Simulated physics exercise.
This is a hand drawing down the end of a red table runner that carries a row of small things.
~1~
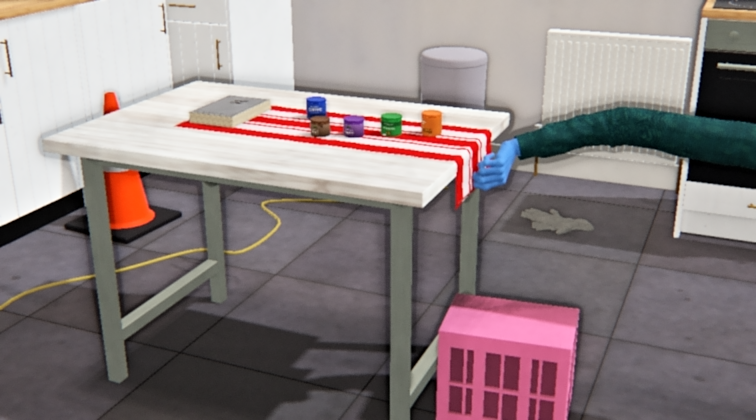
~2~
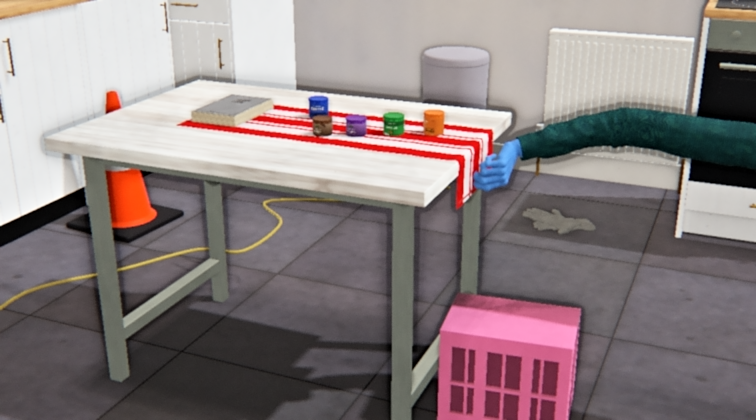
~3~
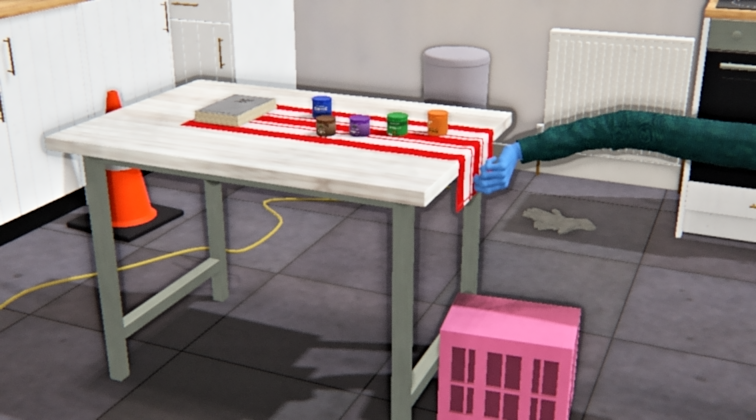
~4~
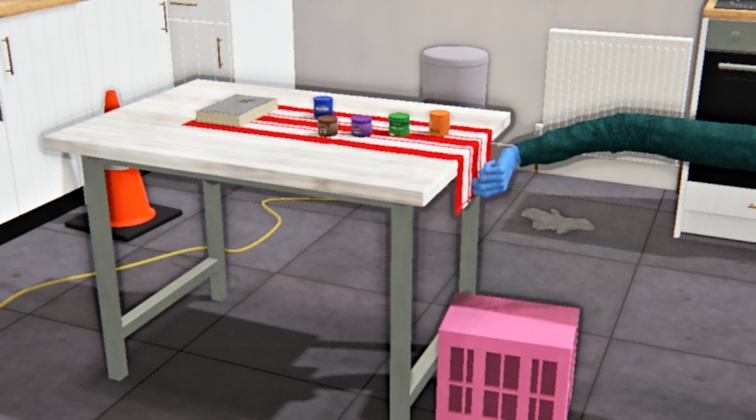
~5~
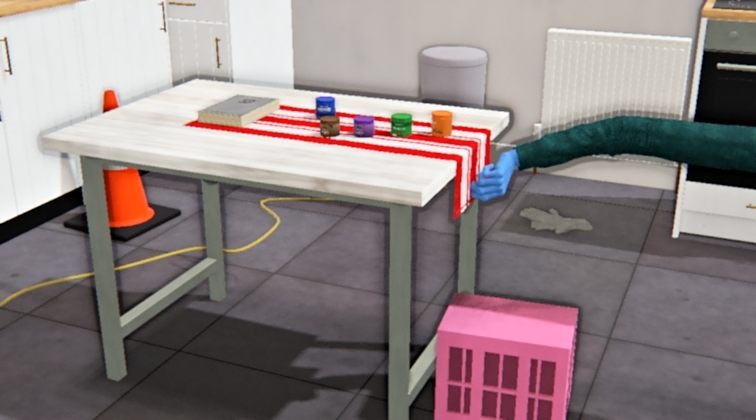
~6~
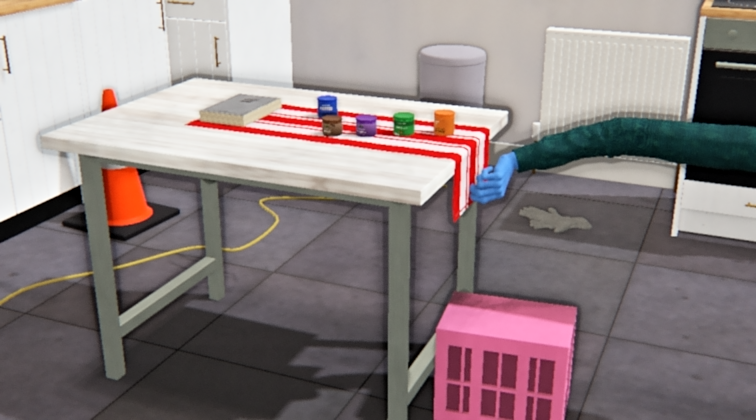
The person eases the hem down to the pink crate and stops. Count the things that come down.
The answer is three.
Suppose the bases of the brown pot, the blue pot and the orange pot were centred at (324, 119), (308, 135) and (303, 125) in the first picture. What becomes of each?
The brown pot survives, the blue pot remains up, the orange pot stays on.
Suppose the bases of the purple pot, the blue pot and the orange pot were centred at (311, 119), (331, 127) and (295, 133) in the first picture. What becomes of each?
The purple pot stays on; the blue pot holds on; the orange pot keeps its place on top.
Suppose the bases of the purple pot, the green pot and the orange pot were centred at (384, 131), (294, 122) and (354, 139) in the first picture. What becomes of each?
The purple pot is carried off, the green pot does not fall, the orange pot comes down.
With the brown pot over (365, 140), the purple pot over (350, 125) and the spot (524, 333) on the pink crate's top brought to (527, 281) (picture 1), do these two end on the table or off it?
The brown pot holds on, the purple pot remains up.
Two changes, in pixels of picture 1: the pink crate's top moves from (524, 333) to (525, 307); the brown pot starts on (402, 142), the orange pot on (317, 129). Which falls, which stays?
The brown pot falls; the orange pot stays on.
Soon after, hem near (471, 242); orange pot gone.
After that, hem near (471, 288); orange pot and green pot gone.
And then, hem on the crate; orange pot, green pot and purple pot gone.
In the end, hem on the crate; orange pot, green pot and purple pot gone. Over the edge go three.
